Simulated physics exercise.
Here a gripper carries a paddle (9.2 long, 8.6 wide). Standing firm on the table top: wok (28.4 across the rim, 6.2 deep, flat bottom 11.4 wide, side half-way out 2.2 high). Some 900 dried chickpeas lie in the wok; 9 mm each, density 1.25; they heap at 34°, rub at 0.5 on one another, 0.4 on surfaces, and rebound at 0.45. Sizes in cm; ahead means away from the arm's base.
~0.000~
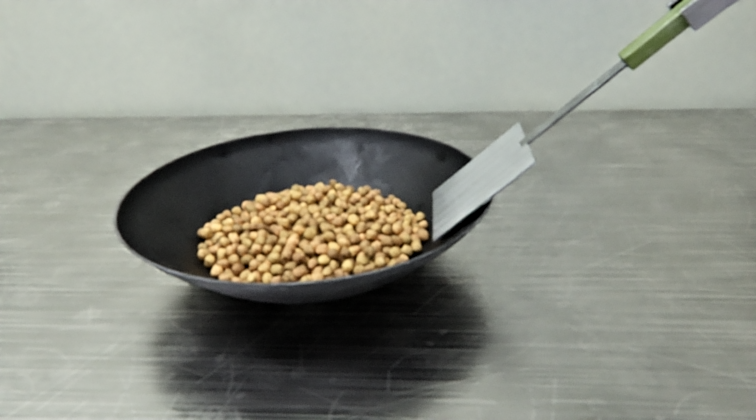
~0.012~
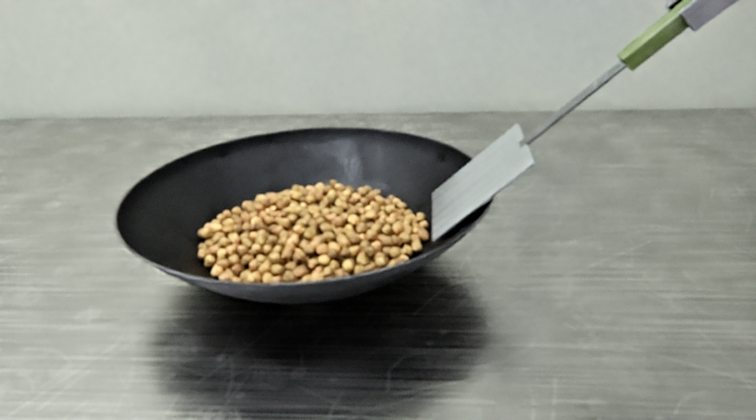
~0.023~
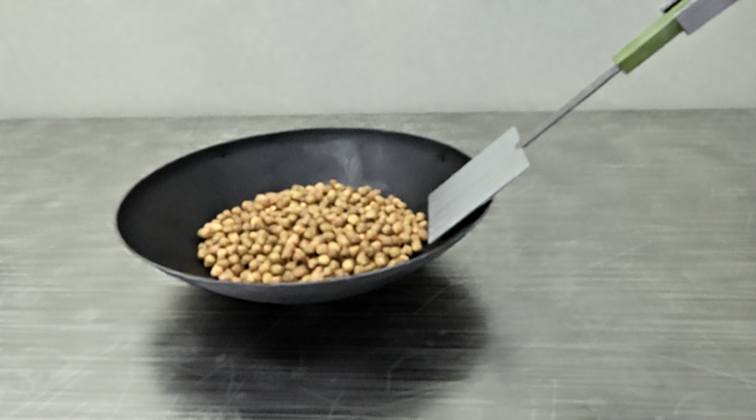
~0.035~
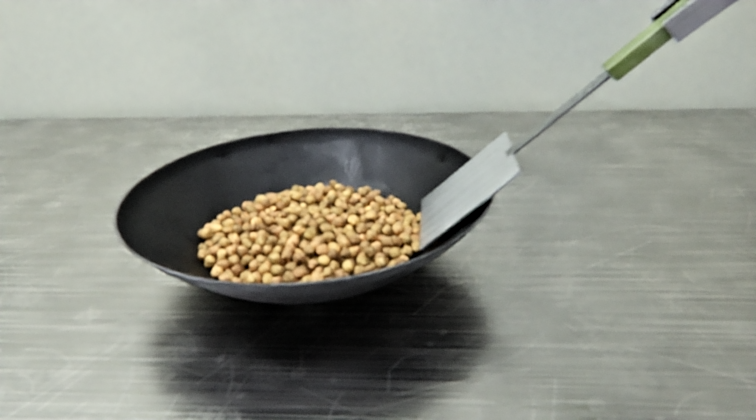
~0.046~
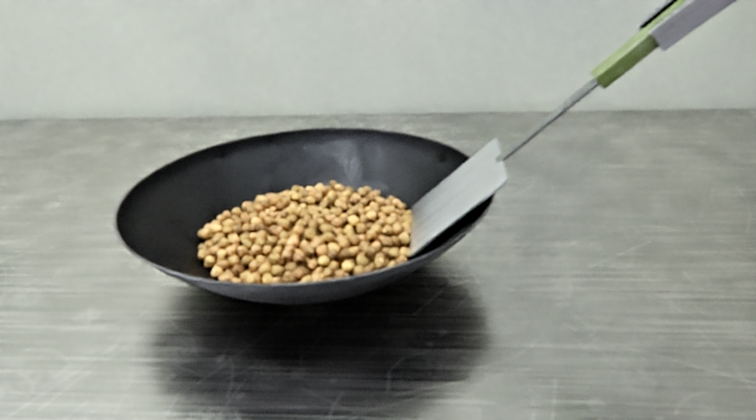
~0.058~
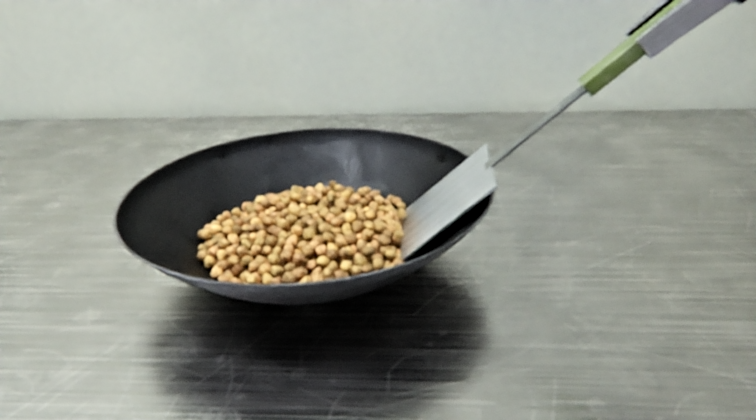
A flat paddle slides down and left into a black wok, nudging the heaped chickpeas.
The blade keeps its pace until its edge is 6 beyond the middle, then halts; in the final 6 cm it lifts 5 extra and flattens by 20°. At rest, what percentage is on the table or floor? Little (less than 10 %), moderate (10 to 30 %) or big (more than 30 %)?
Answer: Little; less than 10 % of the dried chickpeas finish on the table or floor.
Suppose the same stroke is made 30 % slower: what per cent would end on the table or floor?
Then about 0 per cent.
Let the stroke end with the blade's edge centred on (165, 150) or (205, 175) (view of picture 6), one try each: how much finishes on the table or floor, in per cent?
Some 25 and 10 per cent.
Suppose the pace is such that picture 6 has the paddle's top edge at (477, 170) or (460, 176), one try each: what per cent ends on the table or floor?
About 15 and 20 per cent.
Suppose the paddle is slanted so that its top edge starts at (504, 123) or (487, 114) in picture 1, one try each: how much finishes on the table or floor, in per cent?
Some 5 and 5 per cent.
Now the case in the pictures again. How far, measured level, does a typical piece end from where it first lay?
Roughly 3 cm.
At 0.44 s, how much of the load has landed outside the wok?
Some 0 per cent.
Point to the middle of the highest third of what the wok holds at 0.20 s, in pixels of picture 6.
At about (252, 213).
After 0.13 s, sloping 42°, highest piece 5 above the table; 900 in the wok.
After 0.20 s, sloping 34°, highest piece 6 above the table; 900 in the wok.
After 0.44 s, sloping 22°, highest piece 8 above the table; 865 in the wok, 21 on the table or floor, 14 on the blade or in flight.
After 1.49 s, sloping 22°, highest piece 7 above the table; 864 in the wok, 36 on the table or floor.
At rest, 864 in the wok, 36 on the table or floor. That is 4 % on the table or floor.
